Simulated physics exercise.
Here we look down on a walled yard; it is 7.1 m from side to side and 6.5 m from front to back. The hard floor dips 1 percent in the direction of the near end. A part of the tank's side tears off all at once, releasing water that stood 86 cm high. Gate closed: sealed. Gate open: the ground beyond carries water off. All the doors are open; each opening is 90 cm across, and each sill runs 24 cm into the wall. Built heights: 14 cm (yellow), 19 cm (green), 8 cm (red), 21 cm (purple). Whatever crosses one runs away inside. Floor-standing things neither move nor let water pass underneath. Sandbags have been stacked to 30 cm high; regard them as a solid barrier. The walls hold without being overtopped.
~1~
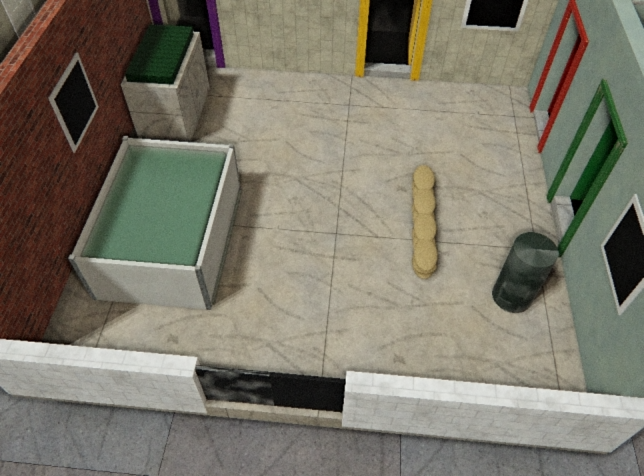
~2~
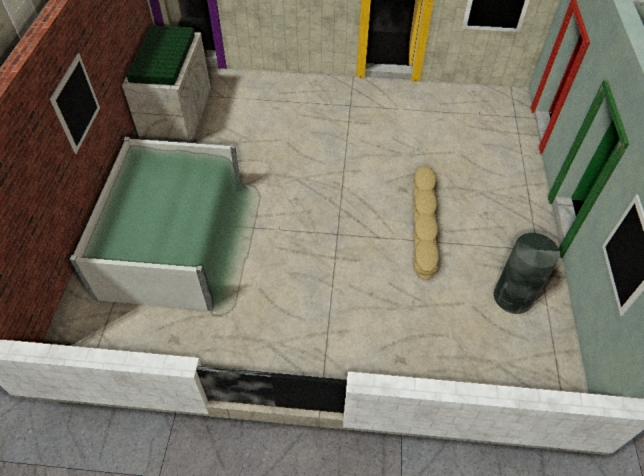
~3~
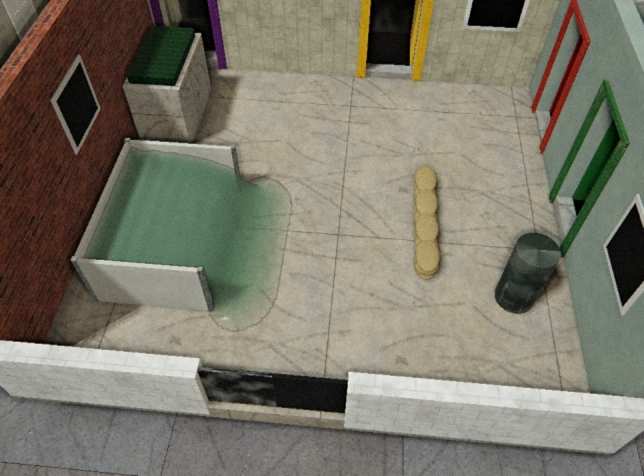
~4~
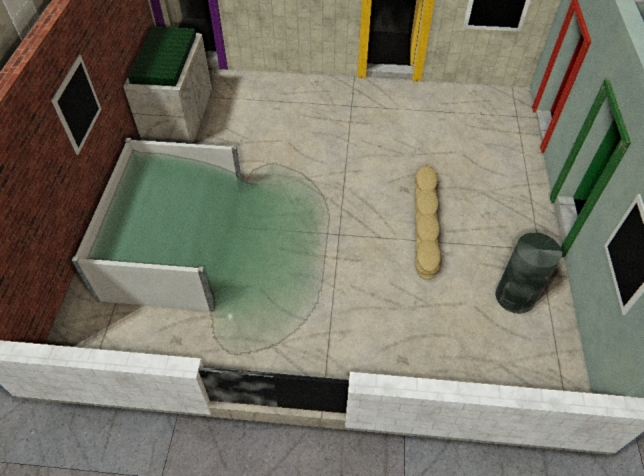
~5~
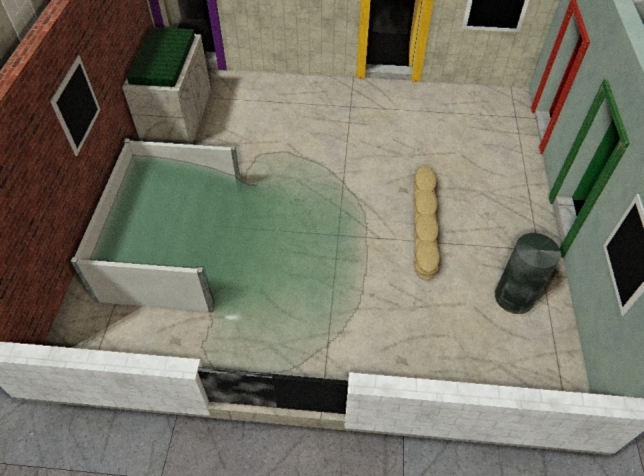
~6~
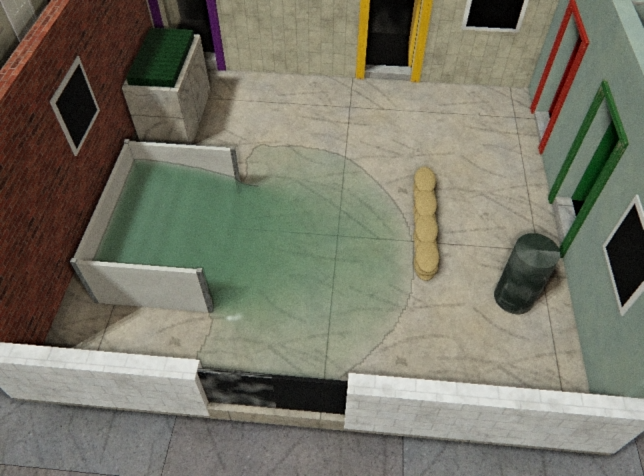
Green water pours from the tank's open right side and spreads across the floor toward the sandbags.
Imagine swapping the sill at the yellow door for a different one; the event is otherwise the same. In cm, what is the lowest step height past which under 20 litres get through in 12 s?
Close to 14 cm is just enough.
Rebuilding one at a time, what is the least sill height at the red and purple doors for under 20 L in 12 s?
You'd want about 12.0 centimetres at red and about 8.0 centimetres at purple.
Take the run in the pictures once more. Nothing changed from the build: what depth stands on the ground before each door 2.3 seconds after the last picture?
Depths in cm: Yellow 15, green 10, red 5, purple 0.
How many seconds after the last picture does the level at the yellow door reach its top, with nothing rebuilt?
Near 4.5 seconds.
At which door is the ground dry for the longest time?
Coming last is the purple one.
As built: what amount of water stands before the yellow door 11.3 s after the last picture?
Depth: Near 3.5 cm.
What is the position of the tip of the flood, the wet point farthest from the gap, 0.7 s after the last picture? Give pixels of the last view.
Front tip: Approx. (578, 356) px.
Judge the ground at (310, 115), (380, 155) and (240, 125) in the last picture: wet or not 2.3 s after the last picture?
One by one: Clear, drenched, clear.
Then, 0.7 s after the last picture water covers 45 % of the floor, deepest (48 cm) near (412, 255); it has not reached the yellow door.
Then, 2.3 s after the last picture water covers 60 % of the floor, deepest (38 cm) near (546, 420); 15 cm at the yellow door, 1 litre in over its 14 cm sill.
Then, 11.3 s after the last picture water covers 100 % of the floor, deepest (16 cm) near (87, 379); 4 cm at the yellow door, 20 litres in over its 14 cm sill.
At the yellow door as built, the water peaked near 18 cm, 4.7 s after the last picture.
Run again over the same 12 s with other heights there, 34 litres in over 12 cm, 9 litres over 16.5 cm. The limit of 20 litres is kept from about 14 cm up.
